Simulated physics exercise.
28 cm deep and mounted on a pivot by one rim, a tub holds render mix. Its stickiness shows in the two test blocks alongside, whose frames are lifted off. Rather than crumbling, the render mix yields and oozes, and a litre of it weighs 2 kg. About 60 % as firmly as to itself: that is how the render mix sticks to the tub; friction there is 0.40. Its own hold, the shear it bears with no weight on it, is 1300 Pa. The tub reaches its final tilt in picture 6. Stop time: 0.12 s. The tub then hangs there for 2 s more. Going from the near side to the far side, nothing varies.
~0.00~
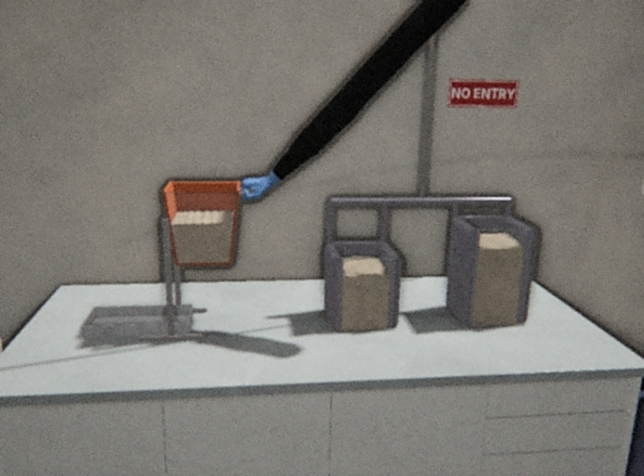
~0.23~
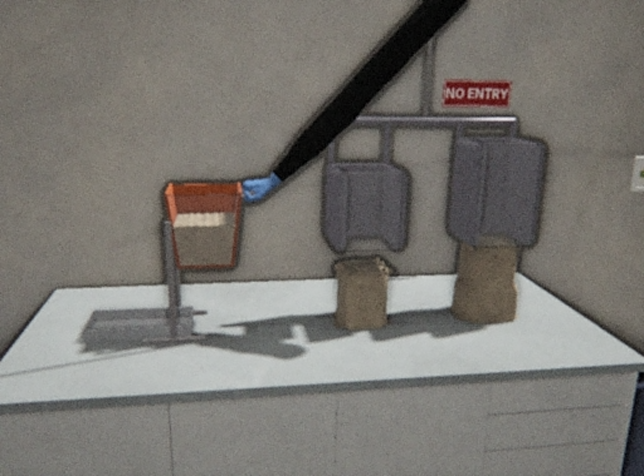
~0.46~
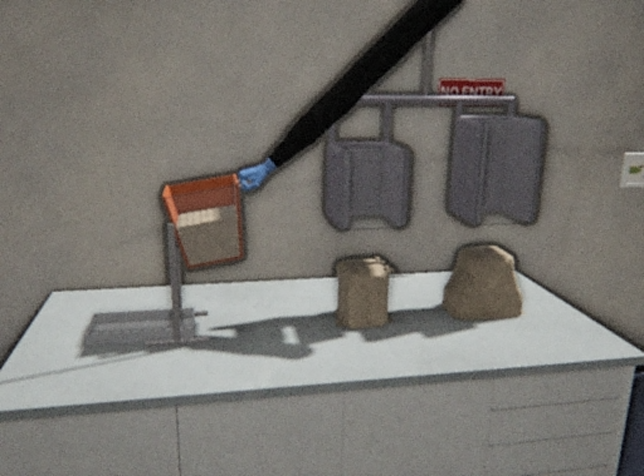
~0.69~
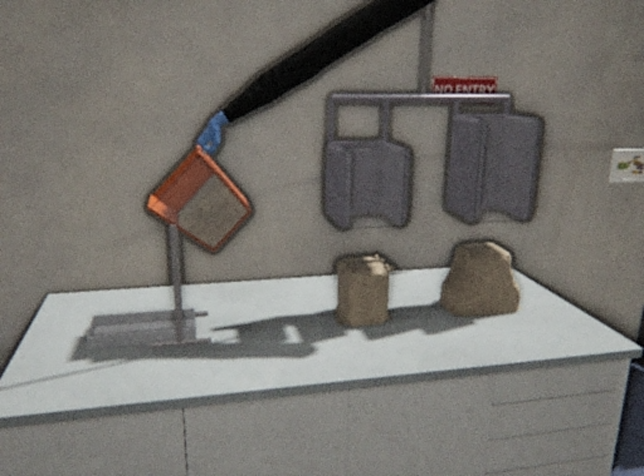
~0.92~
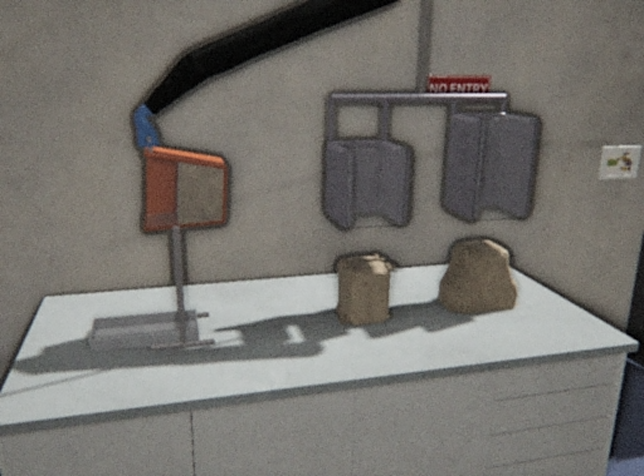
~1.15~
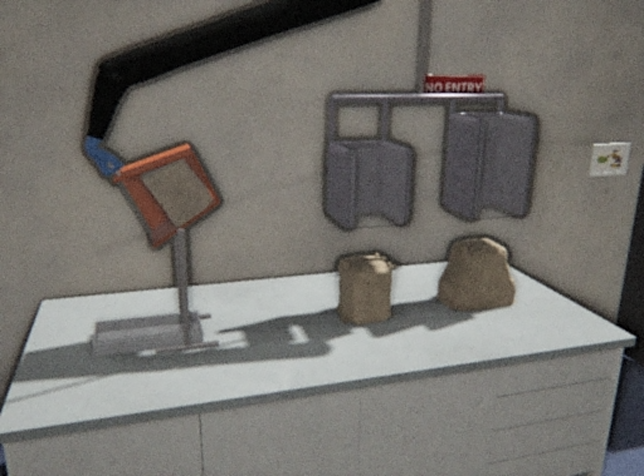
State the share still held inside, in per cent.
Roughly 0 per cent is still held inside.
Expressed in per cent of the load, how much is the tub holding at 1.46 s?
Near 25 %.
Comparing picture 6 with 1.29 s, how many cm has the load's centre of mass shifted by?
Distance: About 9 cm.
After 1.29 s, the tub is at 115 degrees and holds 98 %.
After 1.46 s, the tub is at 115 degrees and holds 24 %.
After 1.63 s, the tub is at 115 degrees and holds 0 %.
After 1.80 s, the tub is at 115 degrees and holds 0 %.
After 3.15 s, at the end, the tub is at 115 degrees and holds 0 %.
